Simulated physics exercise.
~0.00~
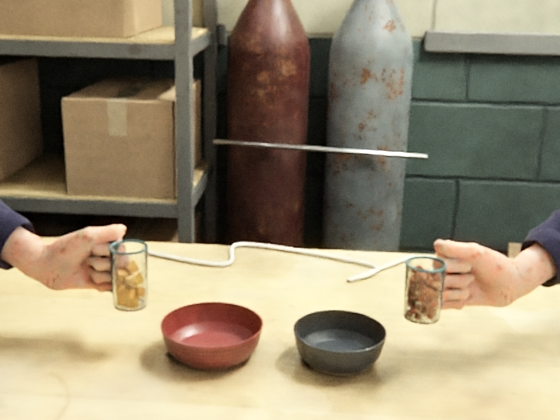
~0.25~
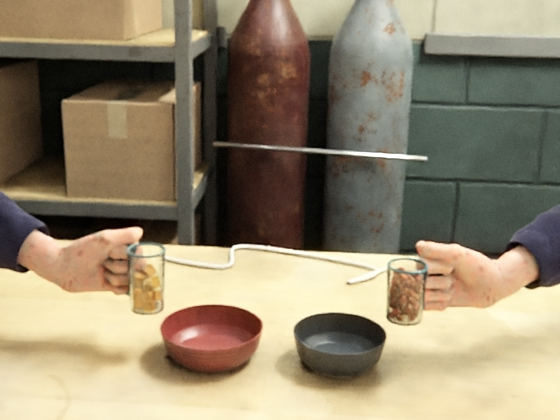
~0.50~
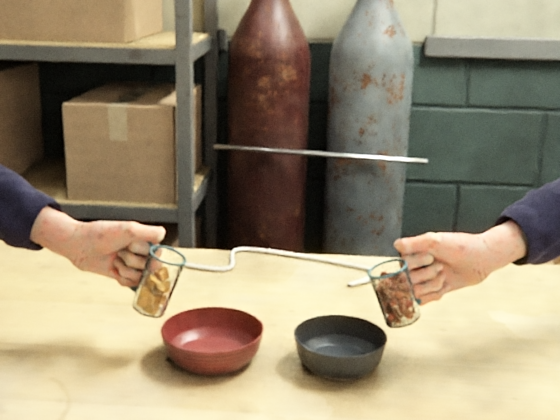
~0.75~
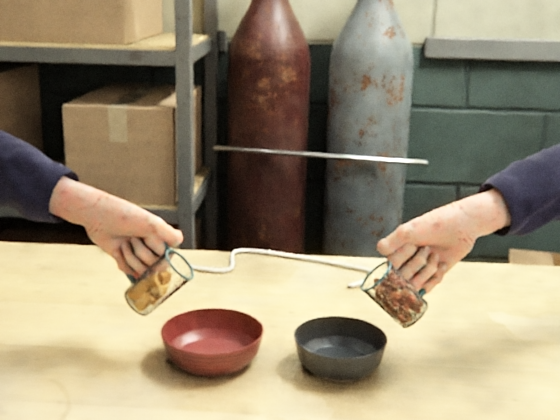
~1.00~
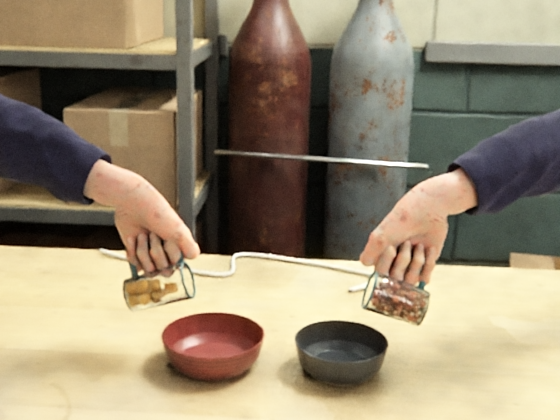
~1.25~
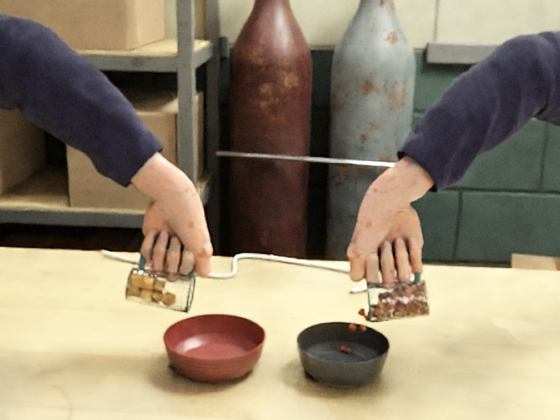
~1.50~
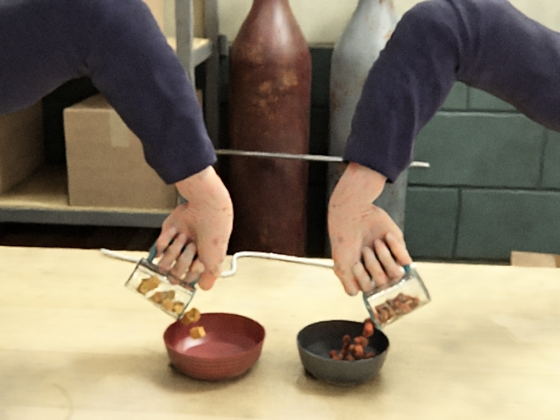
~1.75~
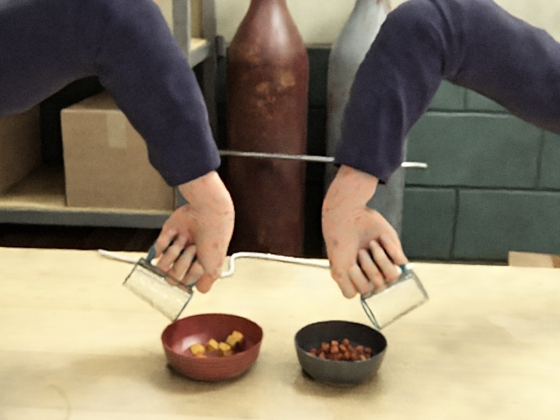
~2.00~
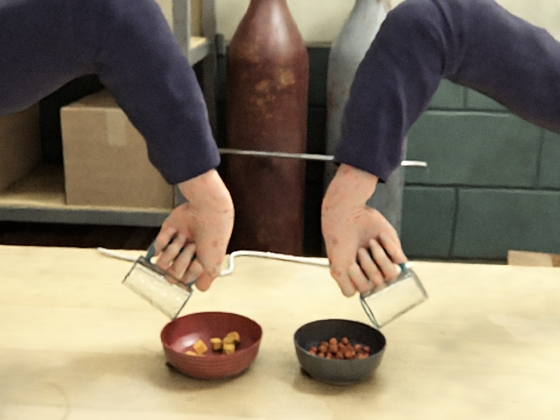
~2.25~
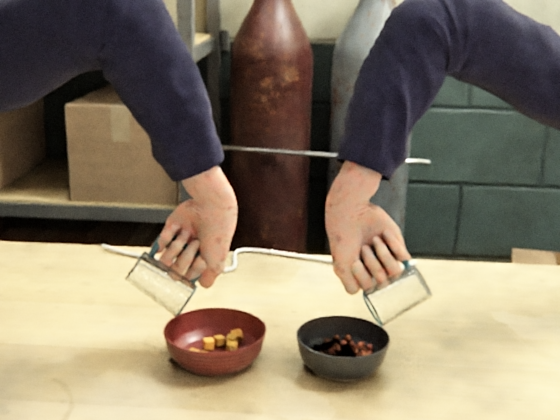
At a pale tabletop before shelves of boxes and two tall cylinders, two hands move clear cups of small loose pieces inward and tip them over, pouring yellowish pieces into a red bowl and reddish-brown ones into a dark bowl, until both cups are empty and everything rests inside the bowls.
